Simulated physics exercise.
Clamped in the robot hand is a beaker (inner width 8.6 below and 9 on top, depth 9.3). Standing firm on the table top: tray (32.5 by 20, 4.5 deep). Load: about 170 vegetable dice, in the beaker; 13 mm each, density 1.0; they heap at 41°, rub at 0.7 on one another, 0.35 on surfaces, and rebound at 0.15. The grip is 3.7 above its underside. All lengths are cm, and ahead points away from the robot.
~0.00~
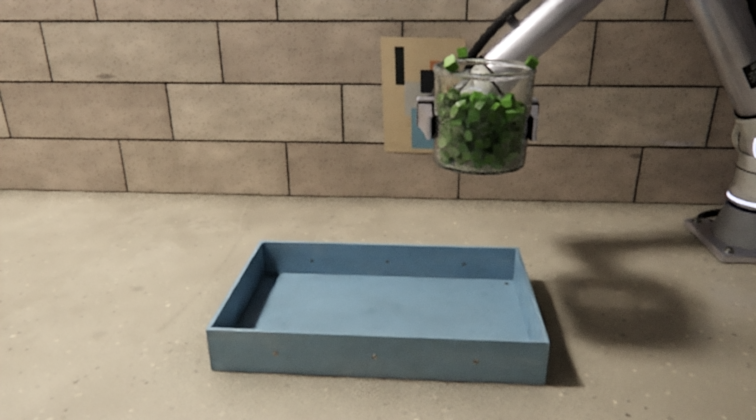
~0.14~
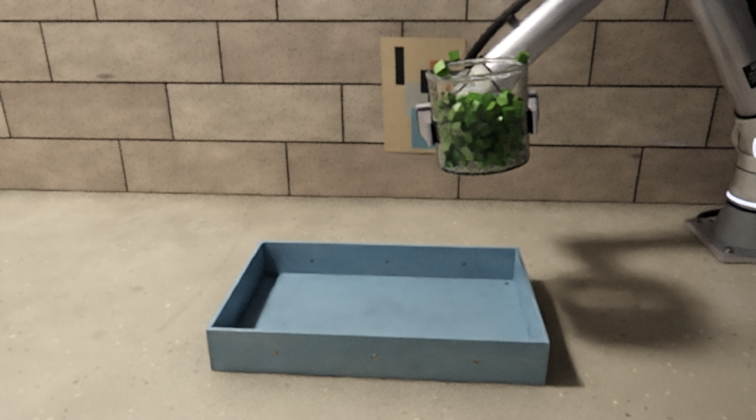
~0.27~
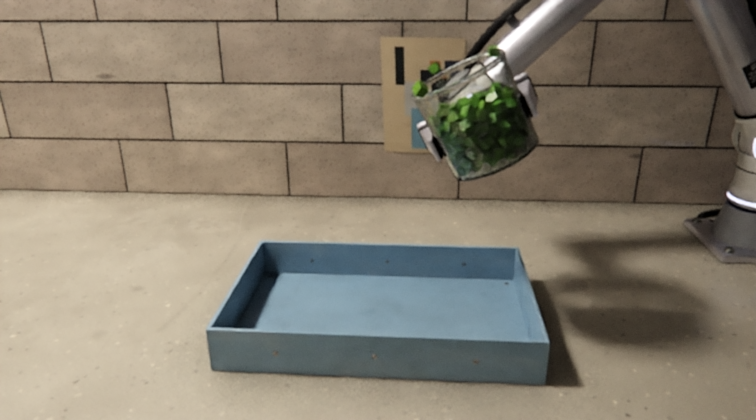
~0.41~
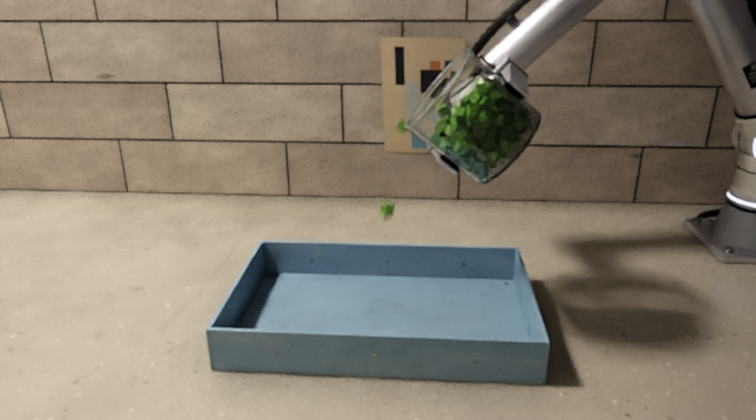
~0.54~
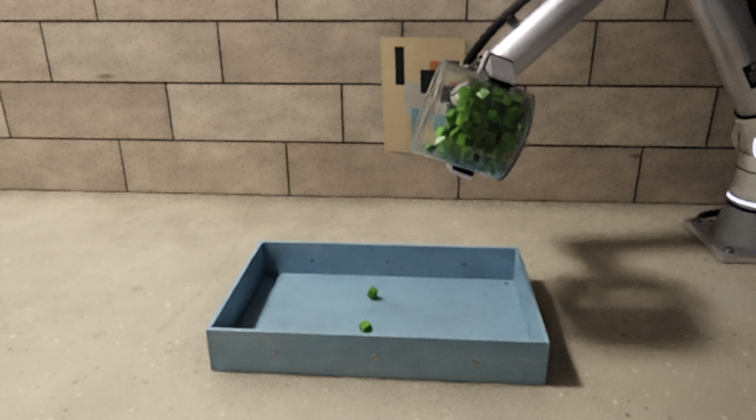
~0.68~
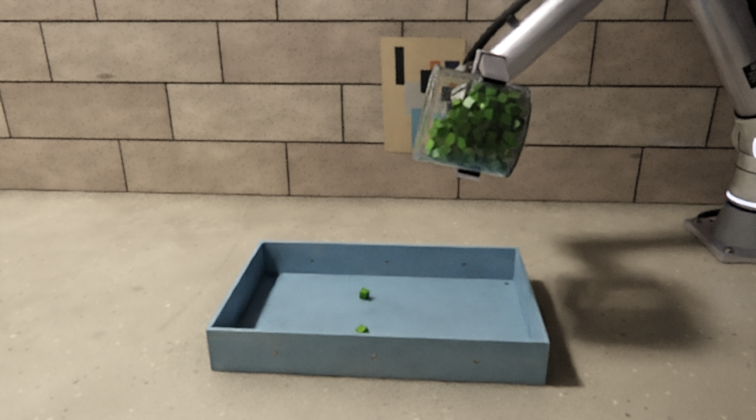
Robot arm tilting a clear beaker heaped with green cubes leftward above a blue tray, two pieces dropping into it.
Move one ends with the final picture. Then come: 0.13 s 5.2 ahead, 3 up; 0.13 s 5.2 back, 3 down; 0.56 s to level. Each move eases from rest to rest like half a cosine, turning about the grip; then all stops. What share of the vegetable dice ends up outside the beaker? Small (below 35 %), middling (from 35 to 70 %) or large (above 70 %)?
Outside the beaker the share is large, above 70 %.
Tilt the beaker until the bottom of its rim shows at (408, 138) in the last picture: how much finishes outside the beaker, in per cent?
About 45 per cent.
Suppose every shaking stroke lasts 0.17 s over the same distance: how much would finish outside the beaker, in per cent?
It would be near 40 per cent.
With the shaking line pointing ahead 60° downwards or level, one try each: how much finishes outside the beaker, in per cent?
About 5 and 55 per cent.
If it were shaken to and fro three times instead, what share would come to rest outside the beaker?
Then about 95 per cent.
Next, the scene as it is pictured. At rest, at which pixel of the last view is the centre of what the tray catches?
Near (317, 311).
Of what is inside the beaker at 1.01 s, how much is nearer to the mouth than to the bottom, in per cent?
Roughly 90 per cent.
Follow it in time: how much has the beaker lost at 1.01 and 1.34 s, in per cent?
About 80, 85.
After 1.01 s, tilted 75° forward, highest piece 23 above the table; 36 in the tray, 33 in the beaker, 103 in flight or on a rim.
After 1.34 s, tilted 15° forward, highest piece 26 above the table; 143 in the tray, 29 in the beaker.
After 1.70 s, level, highest piece 24 above the table; 143 in the tray, 29 in the beaker.
After 2.75 s, level, highest piece 24 above the table; 143 in the tray, 29 in the beaker.
In the end, 143 in the tray, 29 in the beaker. That is 83 % outside the beaker.
